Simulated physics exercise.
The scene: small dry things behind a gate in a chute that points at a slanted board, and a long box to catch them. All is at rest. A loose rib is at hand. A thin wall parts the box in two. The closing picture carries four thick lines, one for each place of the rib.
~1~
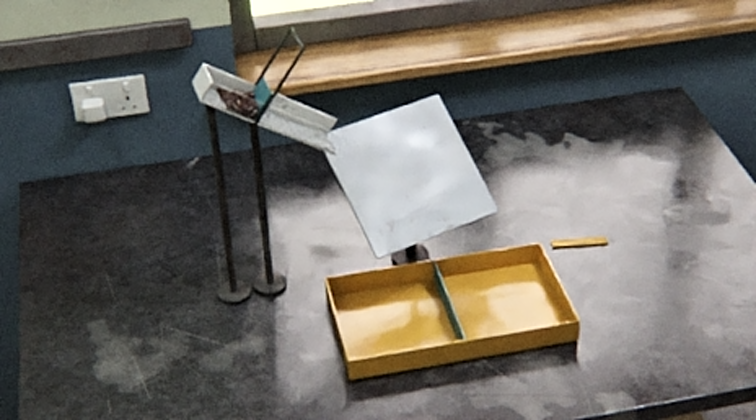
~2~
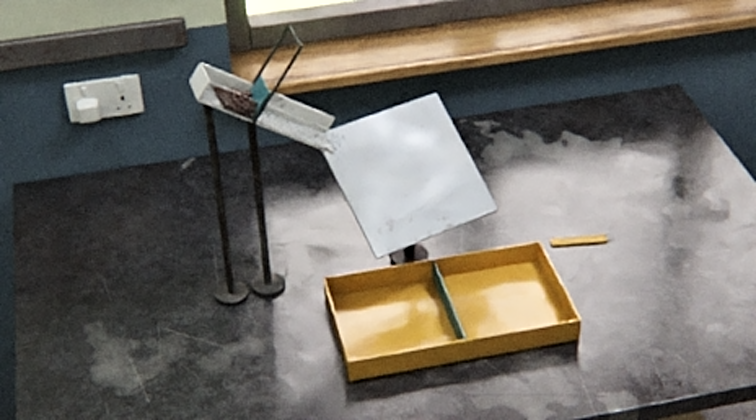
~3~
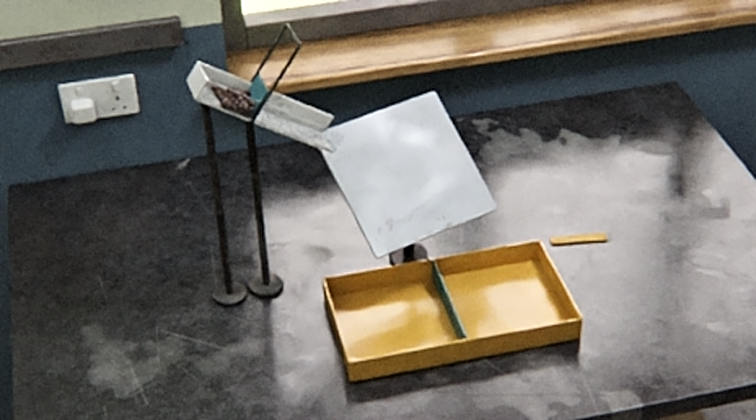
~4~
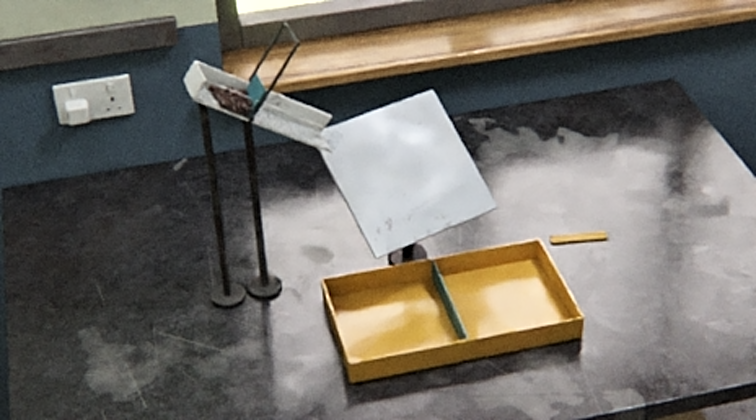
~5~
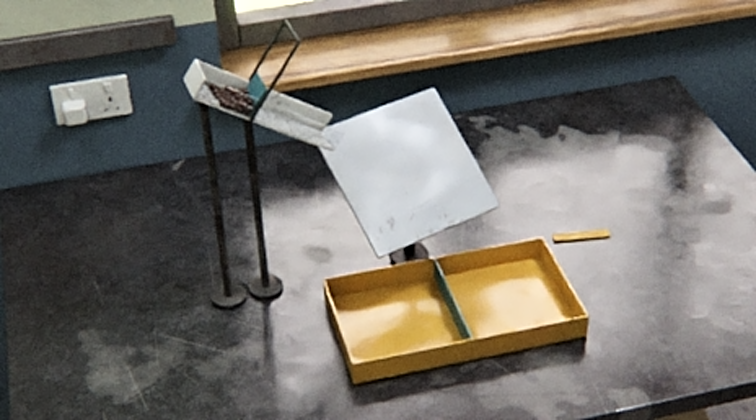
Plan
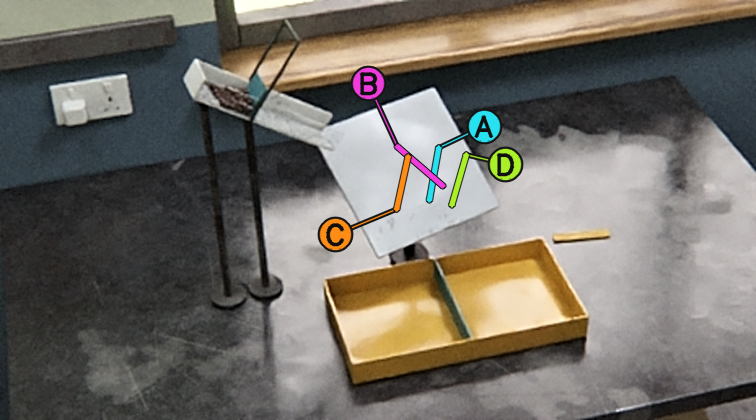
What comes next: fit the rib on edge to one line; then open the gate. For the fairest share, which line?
It is A.
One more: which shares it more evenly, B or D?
Here it is line D.
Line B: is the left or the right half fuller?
More lands on the right.
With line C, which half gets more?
Left.
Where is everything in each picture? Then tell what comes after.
In the first frame, load behind the gate (242, 101), chocolate balls; lip of the chute (331, 145), sloping fairly steeply.
In the second frame, middle of the board (408, 173), tilted fairly steeply; middle of its low edge (439, 233); of its high edge (377, 114).
In the third frame, front corners of the box (350, 362) and (582, 318); front end of its middle wall (468, 340); gate still shut (261, 87).
In the fourth frame, middle of the load (235, 99); lip (326, 143).
In the fifth frame, middle of the load (236, 98); lip (327, 142).
On the marked copy, line A from (438, 147) to (429, 200); line B from (397, 146) to (442, 185); line C from (408, 156) to (396, 209); line D from (466, 154) to (451, 204).
With A, of what is caught, roughly two thirds in the left half, roughly a third in the right.
With B, of what is caught, about a tenth in the left half, almost all in the right.
With C, of what is caught, the larger part in the left half, about a tenth in the right.
With D, of what is caught, roughly a quarter in the left half, the larger part in the right.
